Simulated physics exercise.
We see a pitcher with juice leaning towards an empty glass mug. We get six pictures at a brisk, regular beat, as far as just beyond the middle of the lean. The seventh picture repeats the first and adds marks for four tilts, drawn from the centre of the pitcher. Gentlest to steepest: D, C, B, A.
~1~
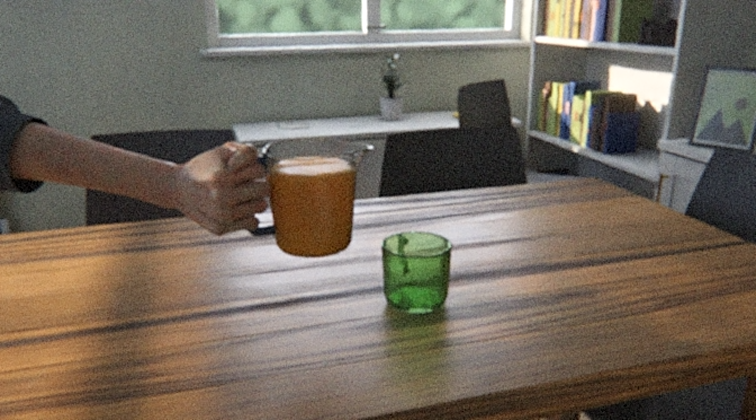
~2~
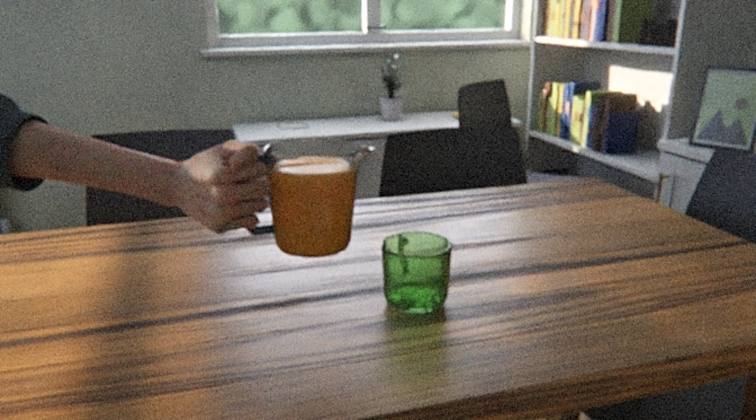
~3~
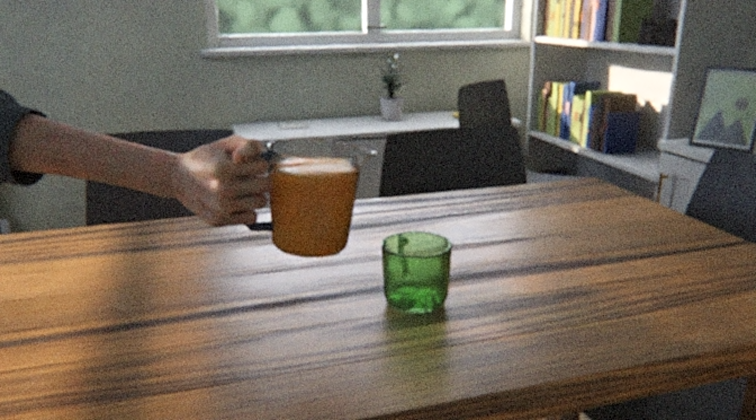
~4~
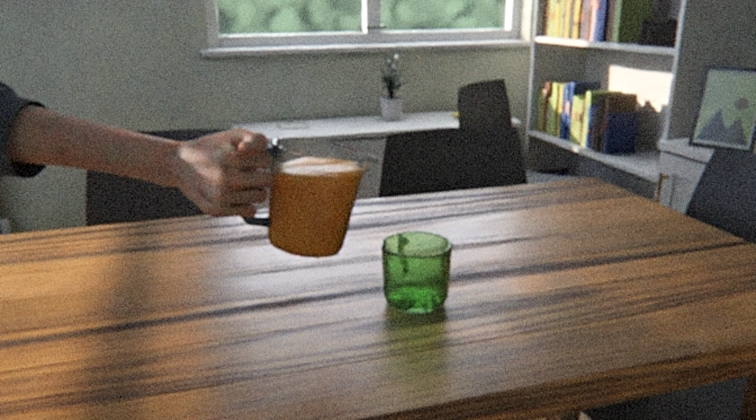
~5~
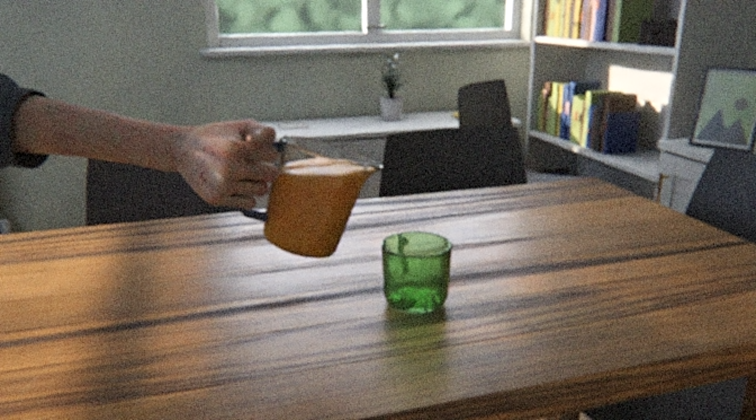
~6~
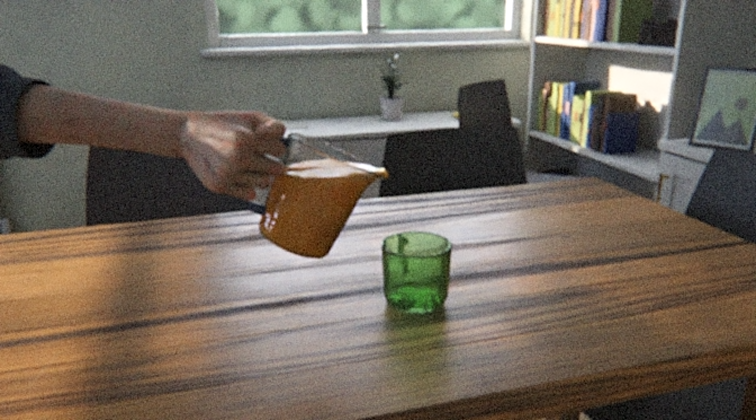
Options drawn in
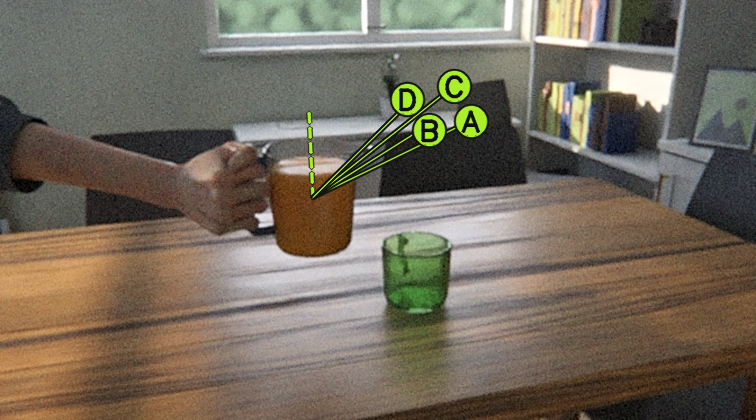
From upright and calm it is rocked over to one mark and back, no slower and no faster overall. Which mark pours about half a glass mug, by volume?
Use line D.
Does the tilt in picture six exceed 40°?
No.
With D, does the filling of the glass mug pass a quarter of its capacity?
Yes.
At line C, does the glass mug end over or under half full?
Over.
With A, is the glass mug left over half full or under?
Over half.
In lime, A at (455, 128); B at (412, 135); C at (440, 96); D at (397, 113).
Choosing A, the glass mug is filled to the brim; 8 % of the juice is spilt.
Choosing B, the glass mug ends with about 88 % of what it can hold.
Choosing C, the glass mug ends with about 68 % of what it can hold.
Choosing D, the glass mug ends with about 50 % of what it can hold.
